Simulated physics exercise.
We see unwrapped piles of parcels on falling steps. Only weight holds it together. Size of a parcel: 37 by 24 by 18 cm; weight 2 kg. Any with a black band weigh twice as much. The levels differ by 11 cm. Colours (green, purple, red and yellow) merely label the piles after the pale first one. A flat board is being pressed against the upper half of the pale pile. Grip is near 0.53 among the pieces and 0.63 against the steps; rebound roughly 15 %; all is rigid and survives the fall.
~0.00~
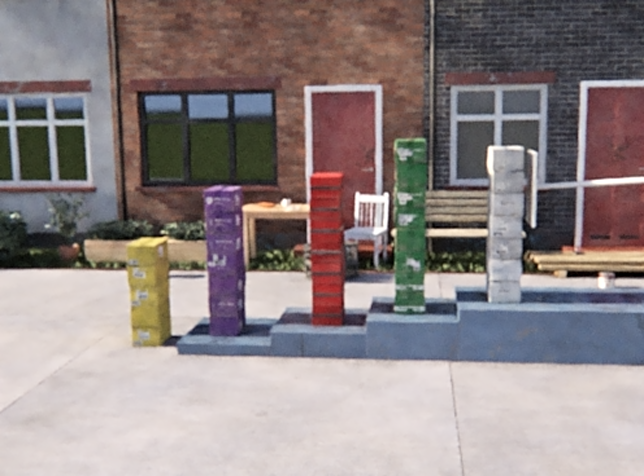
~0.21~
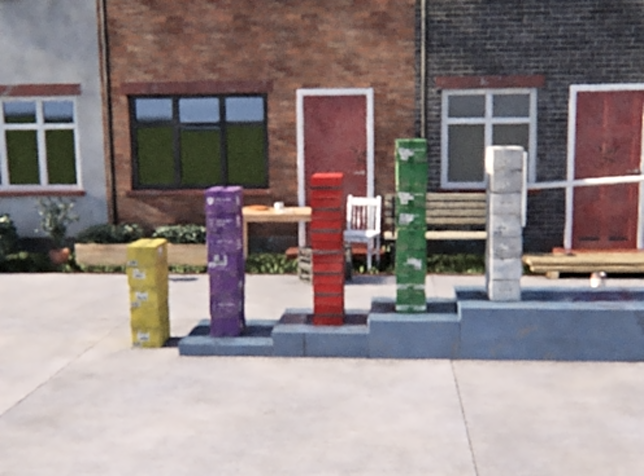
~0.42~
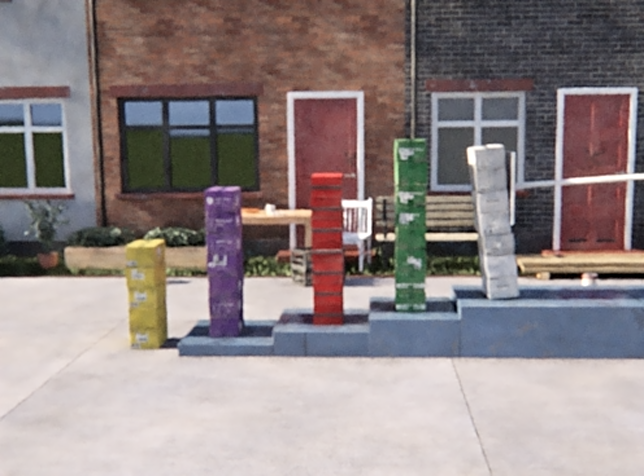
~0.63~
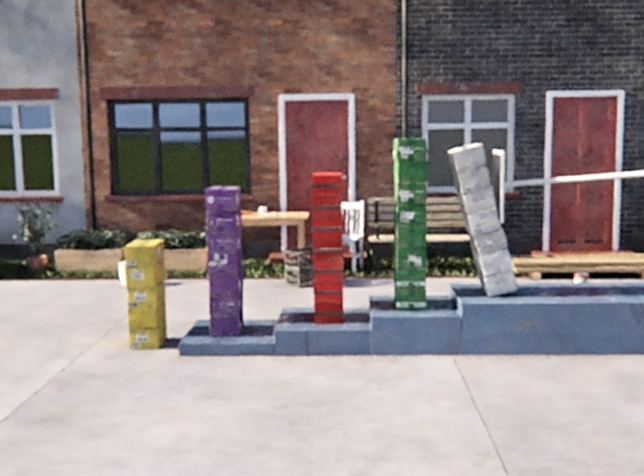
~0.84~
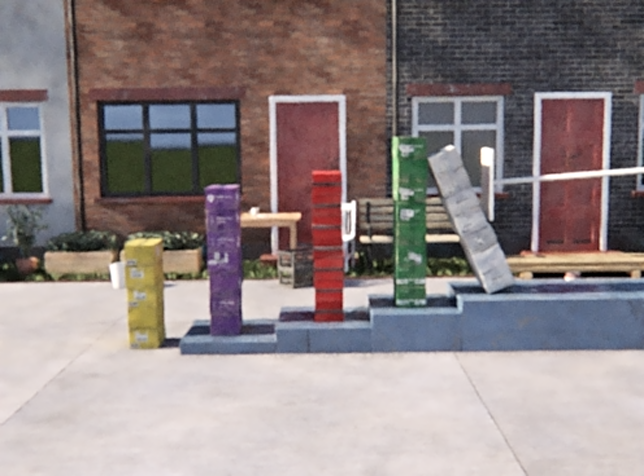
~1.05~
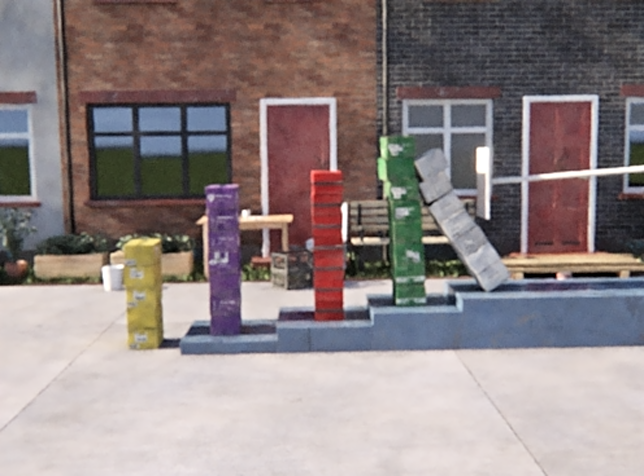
A flat white board pushes the pale pile leftward until it leans against the green pile.
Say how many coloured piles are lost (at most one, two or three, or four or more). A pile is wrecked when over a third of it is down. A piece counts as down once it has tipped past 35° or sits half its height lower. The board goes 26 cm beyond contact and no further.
Lost: Four or more.
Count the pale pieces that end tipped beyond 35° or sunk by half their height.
7 pale pieces.
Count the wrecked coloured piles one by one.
The count is 4.
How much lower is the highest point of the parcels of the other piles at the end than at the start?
About 85 cm.
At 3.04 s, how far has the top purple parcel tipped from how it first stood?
Roughly 160°.
After 1.44 s, 7 of the pale pile down; none of the 27 other parcels down, 8 disturbed; top green parcel 19° from how it stood.
After 2.00 s, 7 of the pale pile down; 11 of the 27 other parcels down; top green parcel 44° from how it stood, 21 cm lower; top red parcel 35° from how it stood, 10 cm lower.
After 2.48 s, 7 of the pale pile down; 15 of the 27 other parcels down; top green parcel 73° from how it stood, 64 cm lower; top purple parcel 24° from how it stood, 11 cm lower.
After 3.04 s, 7 of the pale pile down; 25 of the 27 other parcels down; top purple parcel upside down; top yellow parcel on its side.
In the end (4.5 s), 7 of the pale pile down; 25 of the 27 other parcels down; top purple parcel upside down; top yellow parcel on its side. Wrecked, green, purple, red and yellow.
